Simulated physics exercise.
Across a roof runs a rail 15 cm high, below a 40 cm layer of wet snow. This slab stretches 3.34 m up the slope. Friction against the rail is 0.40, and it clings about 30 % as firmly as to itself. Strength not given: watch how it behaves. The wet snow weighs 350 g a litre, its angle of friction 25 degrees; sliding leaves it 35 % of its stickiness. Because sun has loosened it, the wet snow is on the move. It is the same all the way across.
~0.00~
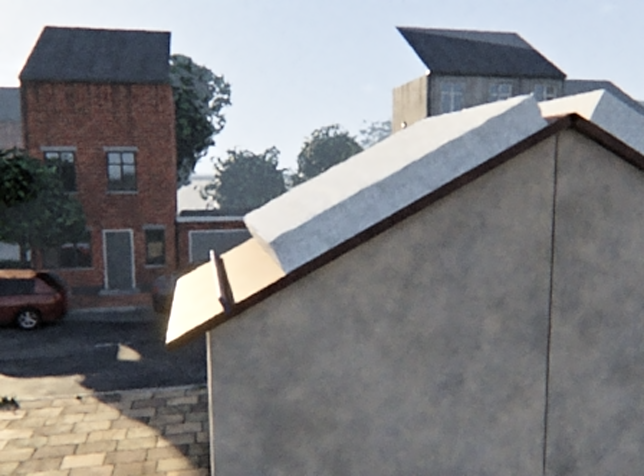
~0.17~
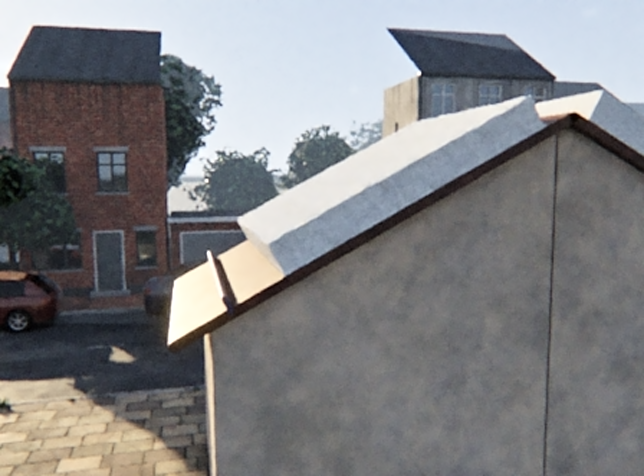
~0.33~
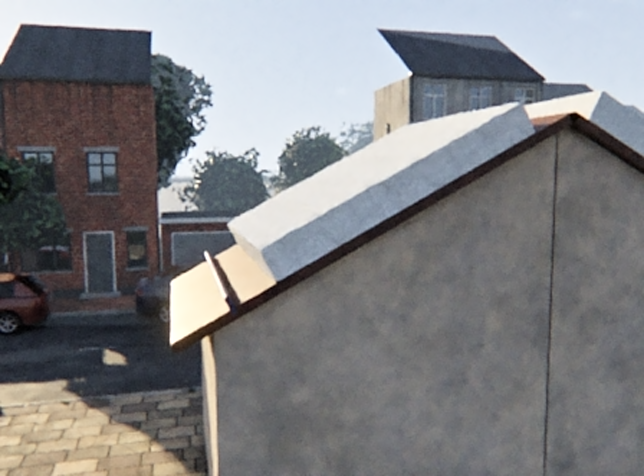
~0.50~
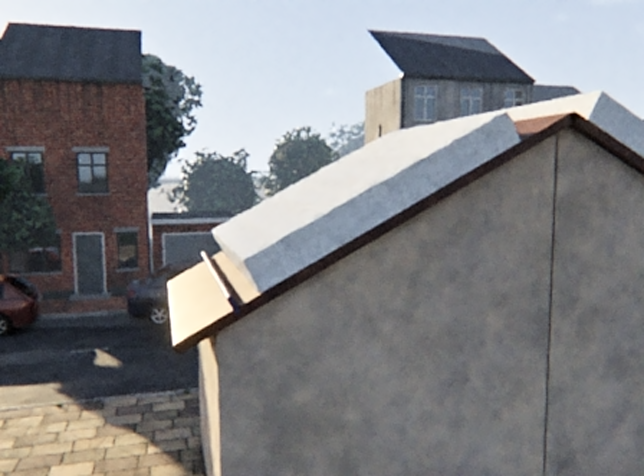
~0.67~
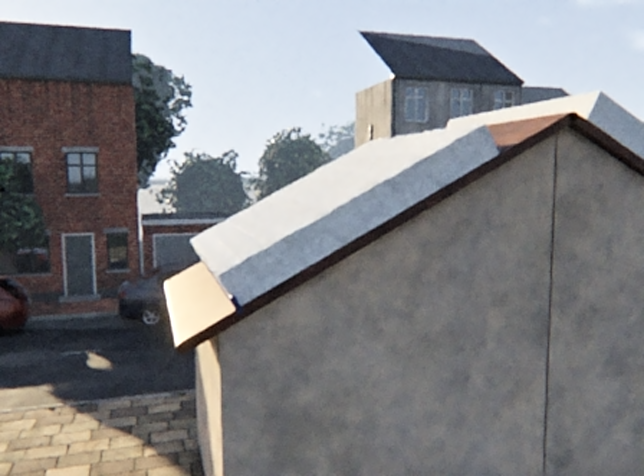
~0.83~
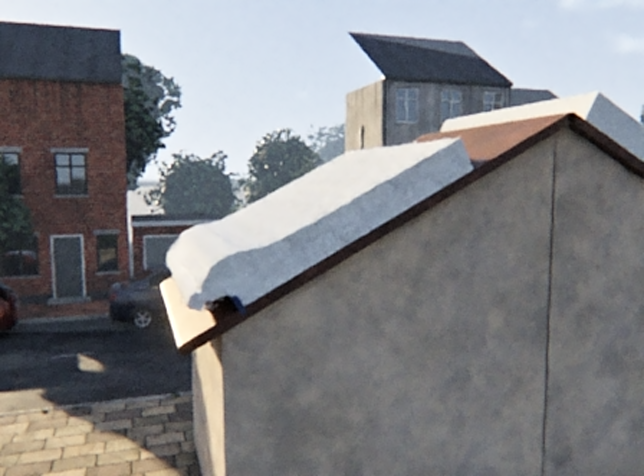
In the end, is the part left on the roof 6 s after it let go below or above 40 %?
Result: Not reaching 40 percent.
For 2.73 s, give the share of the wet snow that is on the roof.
I'd put it near 25 in a hundred.
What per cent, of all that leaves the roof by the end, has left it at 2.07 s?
The figure is some 80 %.
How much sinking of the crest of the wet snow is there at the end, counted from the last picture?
The top ends up roughly 1.0 m below where it was in the last picture.
By 1.40 s, 70 % of the snow is on the roof.
By 2.07 s, 34 % of the snow is on the roof.
By 2.73 s, 25 % of the snow is on the roof.
By 3.40 s, 23 % of the snow is on the roof.
By 6.00 s, at the end, 22 % of the snow is on the roof.
